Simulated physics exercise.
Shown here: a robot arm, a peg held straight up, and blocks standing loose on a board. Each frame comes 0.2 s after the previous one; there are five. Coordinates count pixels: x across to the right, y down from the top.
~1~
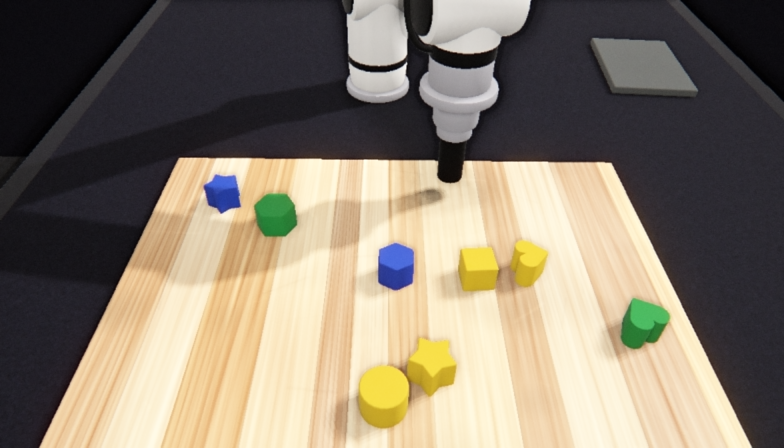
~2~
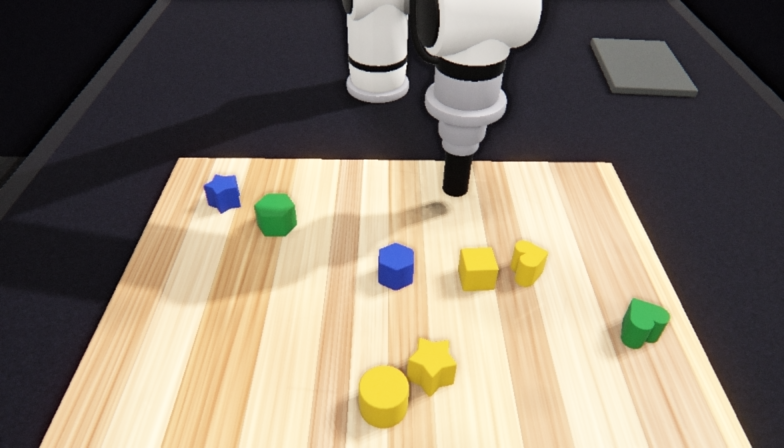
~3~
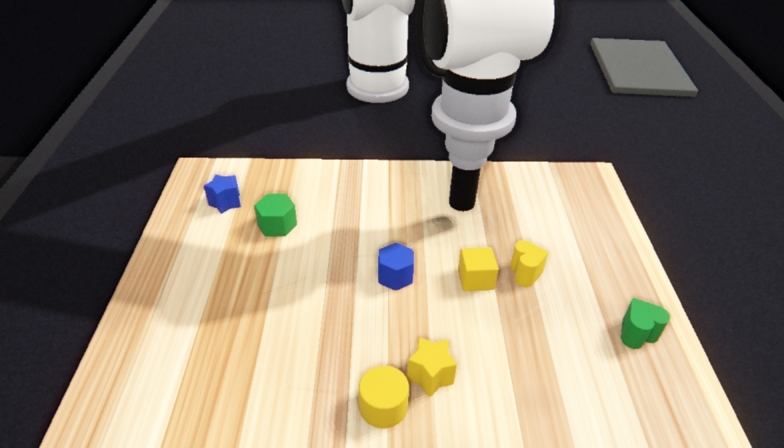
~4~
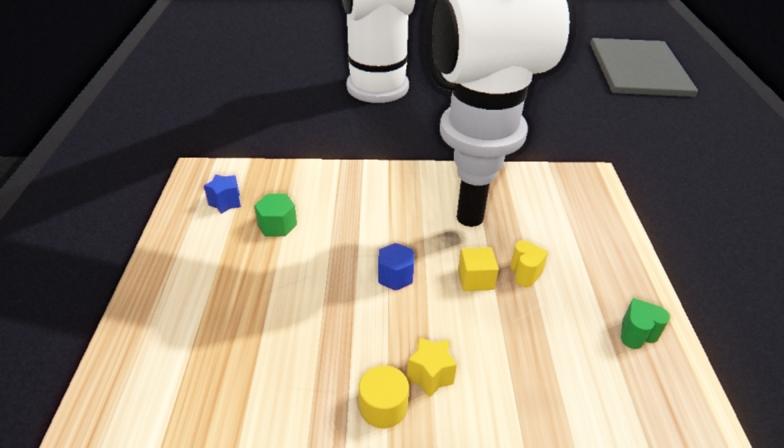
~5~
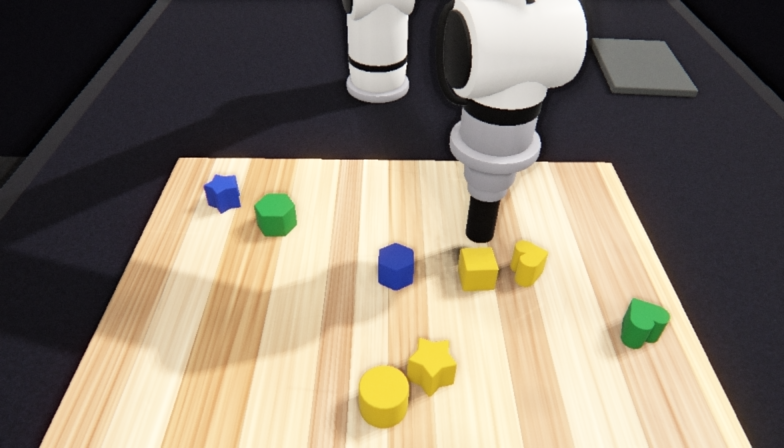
A pale striped wooden board lies on a dark surface, seen from above and in front by a still camera. A white robot arm holds a black upright peg at the far edge, with yellow blocks at centre and near, blue and green ones centre and left, a green heart right, and a grey square plate beyond. The arm moves the peg steadily nearer and slightly right, close behind the yellow square, while every block stays still.
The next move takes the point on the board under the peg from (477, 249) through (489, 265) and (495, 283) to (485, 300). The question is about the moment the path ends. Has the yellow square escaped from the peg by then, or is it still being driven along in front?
When the path is over, you would find the yellow square still in front of the peg.
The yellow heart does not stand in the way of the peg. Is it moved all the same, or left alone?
It will be resting on its spot.
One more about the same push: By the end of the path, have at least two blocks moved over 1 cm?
I believe not.
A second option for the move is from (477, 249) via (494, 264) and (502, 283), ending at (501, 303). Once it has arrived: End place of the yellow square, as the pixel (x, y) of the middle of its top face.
In the picture, it is at (473, 280).
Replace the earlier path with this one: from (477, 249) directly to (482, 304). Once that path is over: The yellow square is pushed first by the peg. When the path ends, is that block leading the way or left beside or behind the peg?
The yellow square stays in front.
What follows on the original path. Halfway along, peg at (498, 259); yellow square at (480, 270), turned 45° clockwise.
At the end, peg at (488, 284); yellow square at (462, 292), turned 75° clockwise; yellow heart in place.
